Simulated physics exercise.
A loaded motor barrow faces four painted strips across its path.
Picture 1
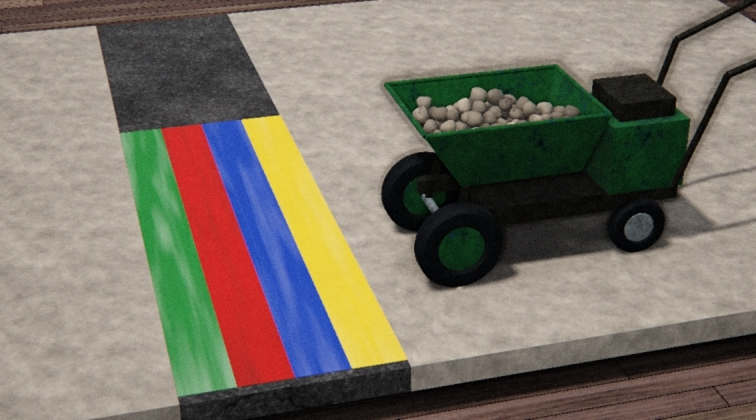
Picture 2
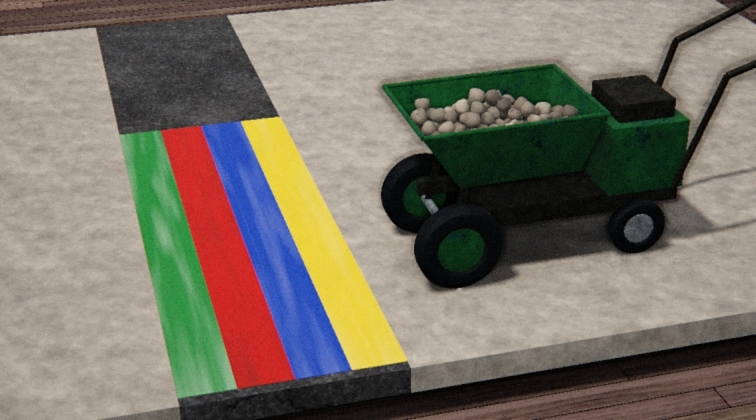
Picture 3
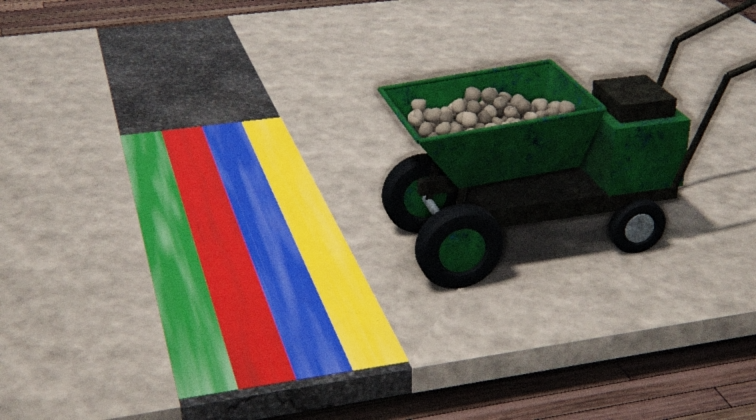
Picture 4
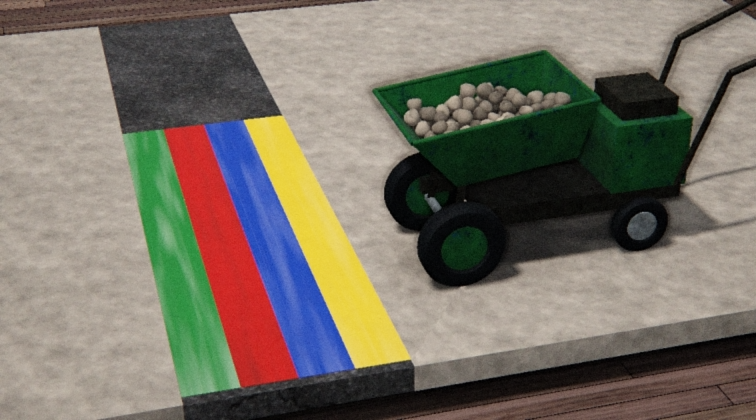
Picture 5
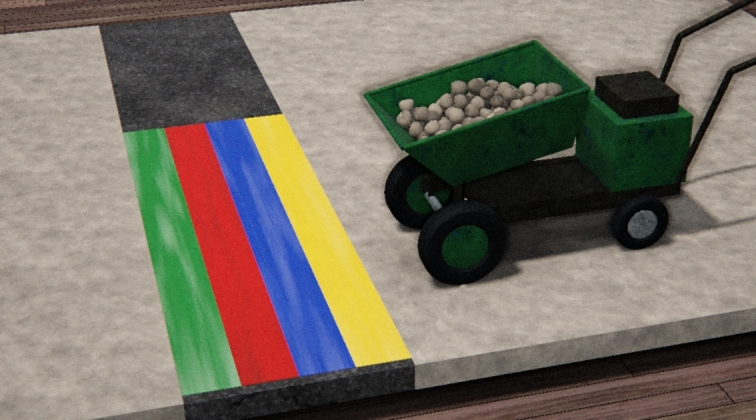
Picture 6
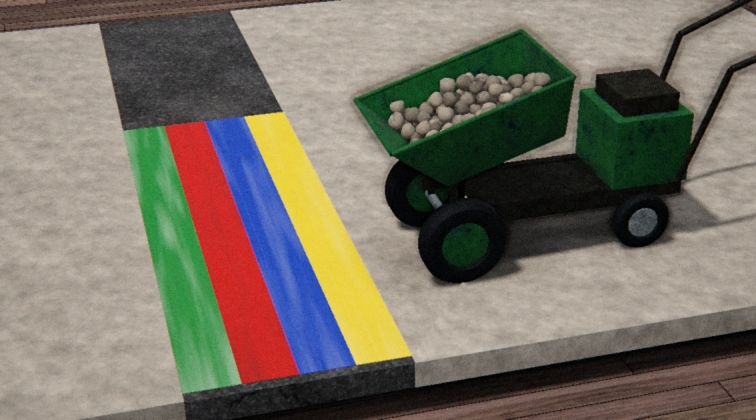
The green skip of a motor barrow loaded with river pebbles tilting gradually forward to the left, beside four painted strips.
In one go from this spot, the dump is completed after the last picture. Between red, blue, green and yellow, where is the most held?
On blue.
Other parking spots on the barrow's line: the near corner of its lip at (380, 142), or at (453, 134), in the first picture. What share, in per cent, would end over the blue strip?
Some 10 in a hundred, then some 30 in a hundred.
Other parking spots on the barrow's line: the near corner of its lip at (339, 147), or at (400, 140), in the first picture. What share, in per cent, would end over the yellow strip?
That comes to some 0 in a hundred for the first try and some 0 in a hundred for the second.
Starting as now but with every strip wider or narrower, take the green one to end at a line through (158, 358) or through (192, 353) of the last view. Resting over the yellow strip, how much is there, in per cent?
About 10 and 0 per cent.
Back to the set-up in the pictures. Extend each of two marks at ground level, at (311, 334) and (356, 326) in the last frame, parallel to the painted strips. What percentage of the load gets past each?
Estimate, first then second: 50 %, 70 %.
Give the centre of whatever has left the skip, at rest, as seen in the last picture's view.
Close to (274, 272) in the last picture.
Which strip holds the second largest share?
Rank two: The red one.
Just after the last frame, skip tipped steeply; every one in the skip.
A moment on, skip tipped right over; the larger part in the skip; just a few over the yellow strip; roughly a quarter over the blue strip; just a few over the red strip.
Further on, skip tipped right over; roughly a quarter in the skip; just a few over the yellow strip; roughly a third over the blue strip; roughly a quarter over the red strip; about a tenth over the green strip; just a few off the paint.
When it is over, skip tipped right over; roughly a quarter in the skip; just a few over the yellow strip; roughly a third over the blue strip; roughly a quarter over the red strip; about a tenth over the green strip; just a few off the paint.
